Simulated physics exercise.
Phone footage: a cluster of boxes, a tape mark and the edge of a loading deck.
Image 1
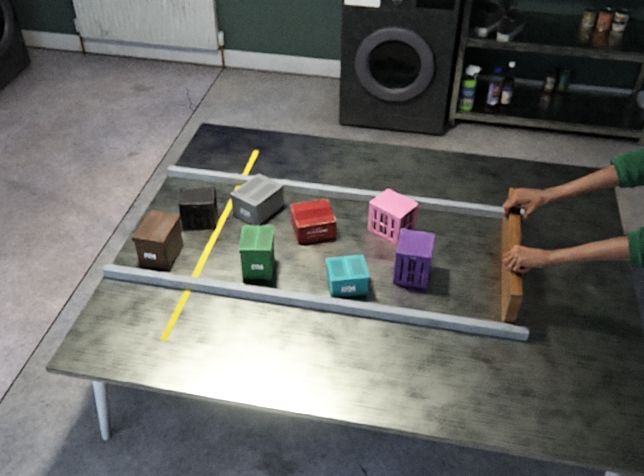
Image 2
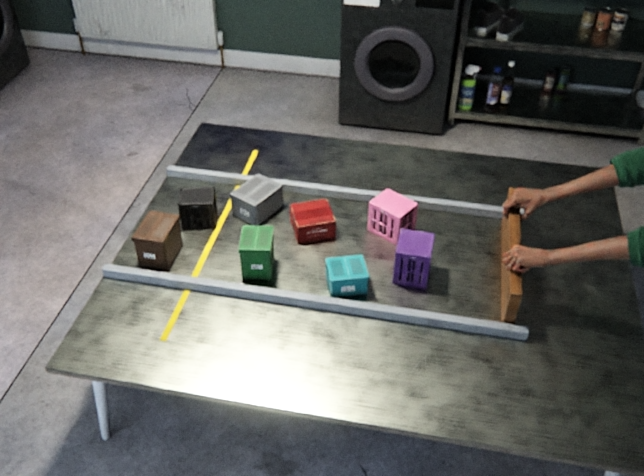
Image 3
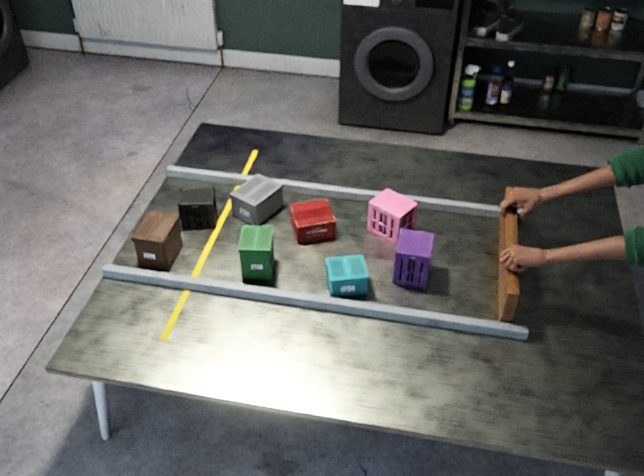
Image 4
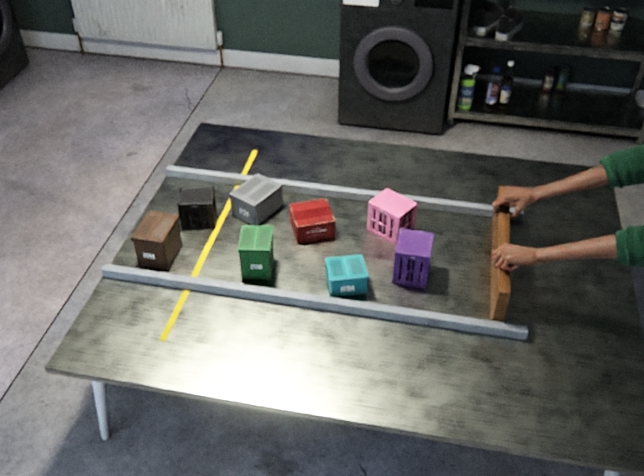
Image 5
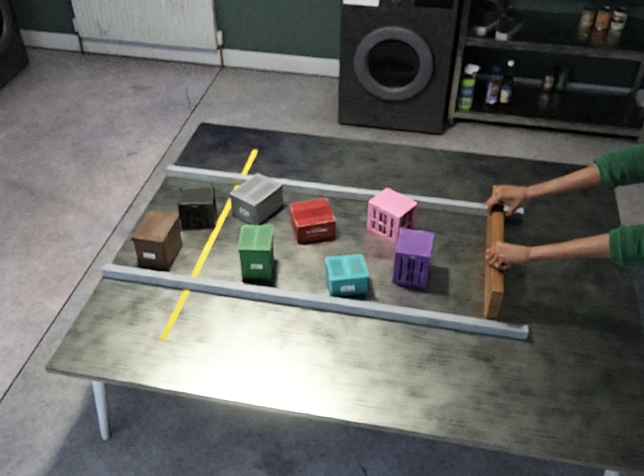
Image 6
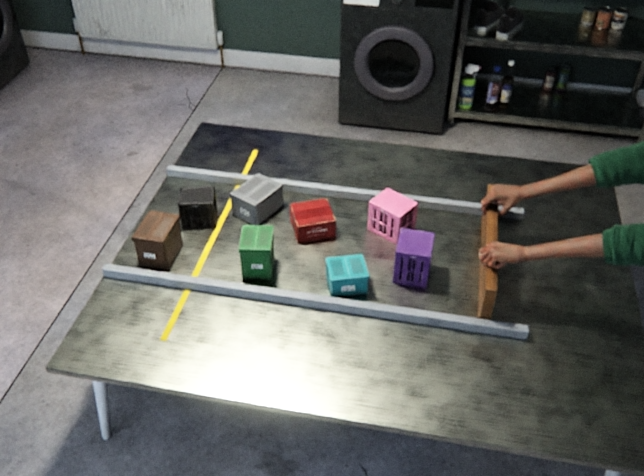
On a dark tabletop in a room with a washing machine, two hands slid a wooden plank slightly left between two rails, while the scattered colored boxes near a yellow tape line stayed still.
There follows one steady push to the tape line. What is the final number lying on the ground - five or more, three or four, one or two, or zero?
It ends at one or two.
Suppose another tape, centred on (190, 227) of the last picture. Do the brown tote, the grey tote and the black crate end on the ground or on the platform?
The brown tote goes over; the grey tote stays on; the black crate goes over.
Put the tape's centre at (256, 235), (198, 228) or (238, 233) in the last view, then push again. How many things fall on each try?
Down on the ground: 0, 2 and 0.
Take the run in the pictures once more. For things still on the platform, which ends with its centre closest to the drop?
Foremost, the brown tote.
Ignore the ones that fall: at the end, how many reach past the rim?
The total would be 1.
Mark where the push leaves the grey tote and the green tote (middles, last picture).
Around (213, 182), then around (155, 239).
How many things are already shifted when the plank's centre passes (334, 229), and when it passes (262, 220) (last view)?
Answer - first 5, then 7.
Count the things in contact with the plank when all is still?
Tally at the end: 4.
Soon after, none off yet; brown tote at rest near (159, 241); black crate at rest near (198, 208); grey tote at rest near (257, 200).
After that, none off yet; brown tote at rest near (159, 241); black crate at rest near (198, 208); grey tote displaced a little near (250, 197).
And then, none off yet; brown tote at rest near (159, 241); black crate displaced about its own width near (177, 208); grey tote displaced about its own width near (225, 188).
In the end, the number that fall off is one or two; gone, black crate.
